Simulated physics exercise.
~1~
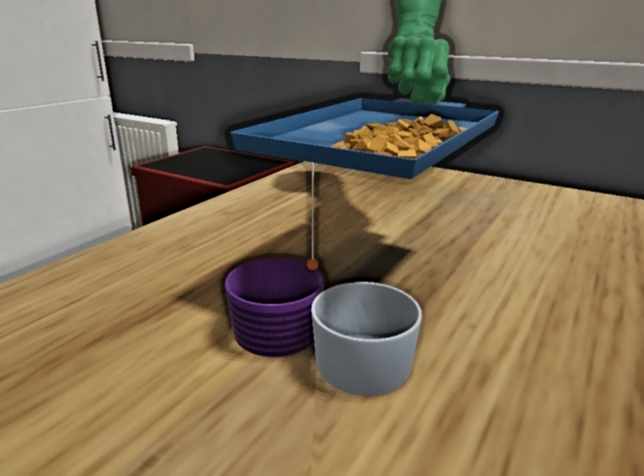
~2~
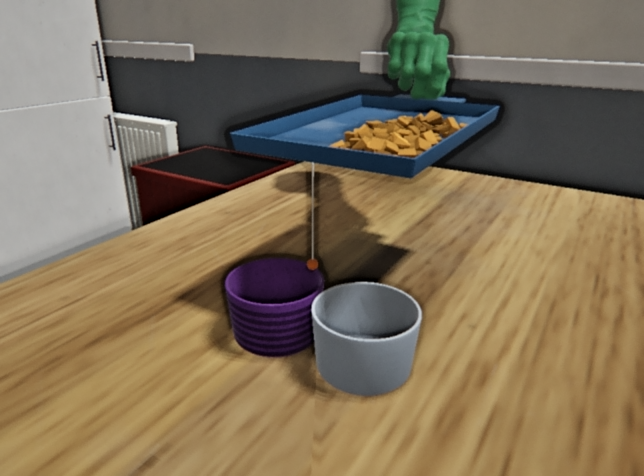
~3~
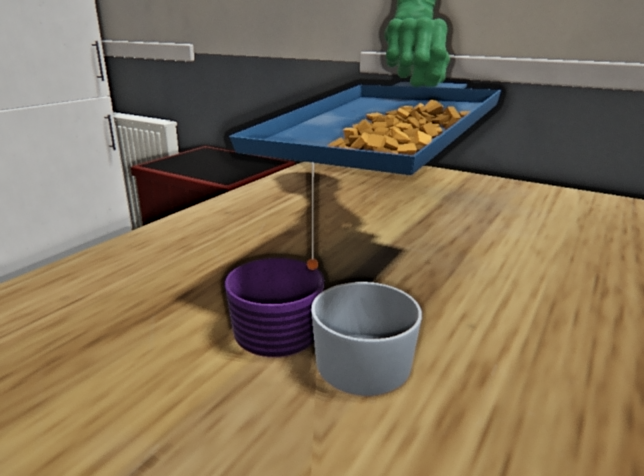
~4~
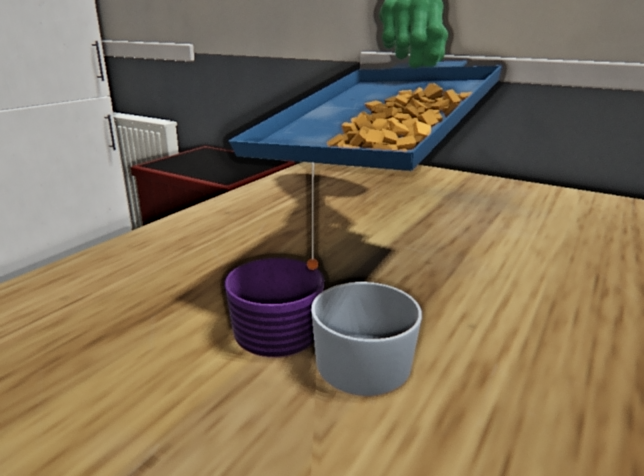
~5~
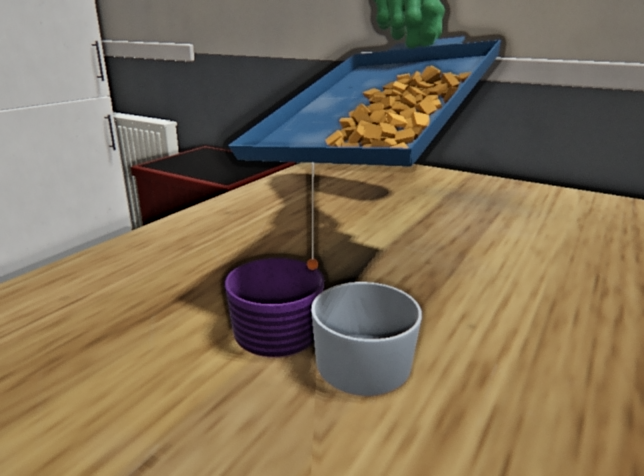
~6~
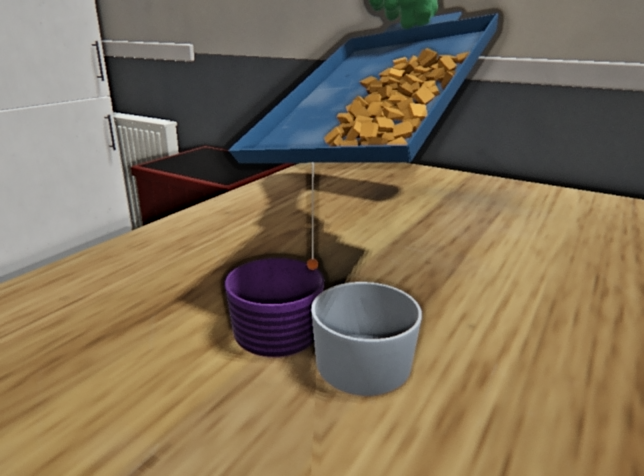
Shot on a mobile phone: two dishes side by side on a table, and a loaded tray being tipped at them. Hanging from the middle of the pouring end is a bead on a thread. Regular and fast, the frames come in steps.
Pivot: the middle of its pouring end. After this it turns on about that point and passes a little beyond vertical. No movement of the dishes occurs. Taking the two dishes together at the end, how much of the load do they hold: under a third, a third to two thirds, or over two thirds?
Together they hold between a third and two thirds.
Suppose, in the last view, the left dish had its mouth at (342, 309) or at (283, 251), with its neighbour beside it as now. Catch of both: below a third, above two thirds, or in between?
First: Under a third. Second: Under a third.
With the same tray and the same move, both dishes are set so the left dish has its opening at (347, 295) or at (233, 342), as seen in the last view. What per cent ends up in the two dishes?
0 and 0 %.
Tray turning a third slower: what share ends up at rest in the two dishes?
That comes out at roughly 60 per cent.
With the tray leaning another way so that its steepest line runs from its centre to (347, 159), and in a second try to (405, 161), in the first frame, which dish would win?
First spot: The rightmost dish, second spot: The rightmost dish.
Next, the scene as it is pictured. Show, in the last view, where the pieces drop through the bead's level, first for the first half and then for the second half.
Earlier half at (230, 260), later half at (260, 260).
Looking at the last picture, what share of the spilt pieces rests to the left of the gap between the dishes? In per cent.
Some 90 %.
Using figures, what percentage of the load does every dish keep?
The left dish holds 50 % and the right dish holds 0 %.
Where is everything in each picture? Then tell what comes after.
In the first picture, corners of the pouring end (235, 132) and (413, 159), level; middle of the load (407, 141), cereal squares; left dish (246, 324); right dish (339, 360); bead on its thread (313, 264).
In the second picture, corners of the pouring end (235, 133) and (413, 158), level; middle of the load (407, 138).
In the third picture, corners of the pouring end (234, 136) and (412, 155), tipped barely, lowest at the left corner; middle of the load (407, 131).
In the fourth picture, corners of the pouring end (233, 140) and (410, 151), tipped a little, lowest at the left corner; middle of the load (406, 120).
In the fifth picture, corners of the pouring end (233, 144) and (408, 147), tipped clearly, lowest at the left corner; middle of the load (405, 110).
In the sixth picture, corners of the pouring end (233, 148) and (406, 143), tipped clearly, lowest at the left corner; middle of the load (402, 99); left dish (246, 324); right dish (339, 360).
Just after the last frame, tray tipped steeply; almost all on the tray; just a few in the air.
A moment on, tray tipped past a quarter turn; roughly a third on the tray; about a tenth in the left dish; roughly a third outside both; about a tenth in the air.
Further on, tray tipped past a quarter turn; just a few in the right dish; roughly half in the left dish; roughly half outside both.
When it is over, tray tipped past a quarter turn; just a few in the right dish; roughly half in the left dish; roughly half outside both.
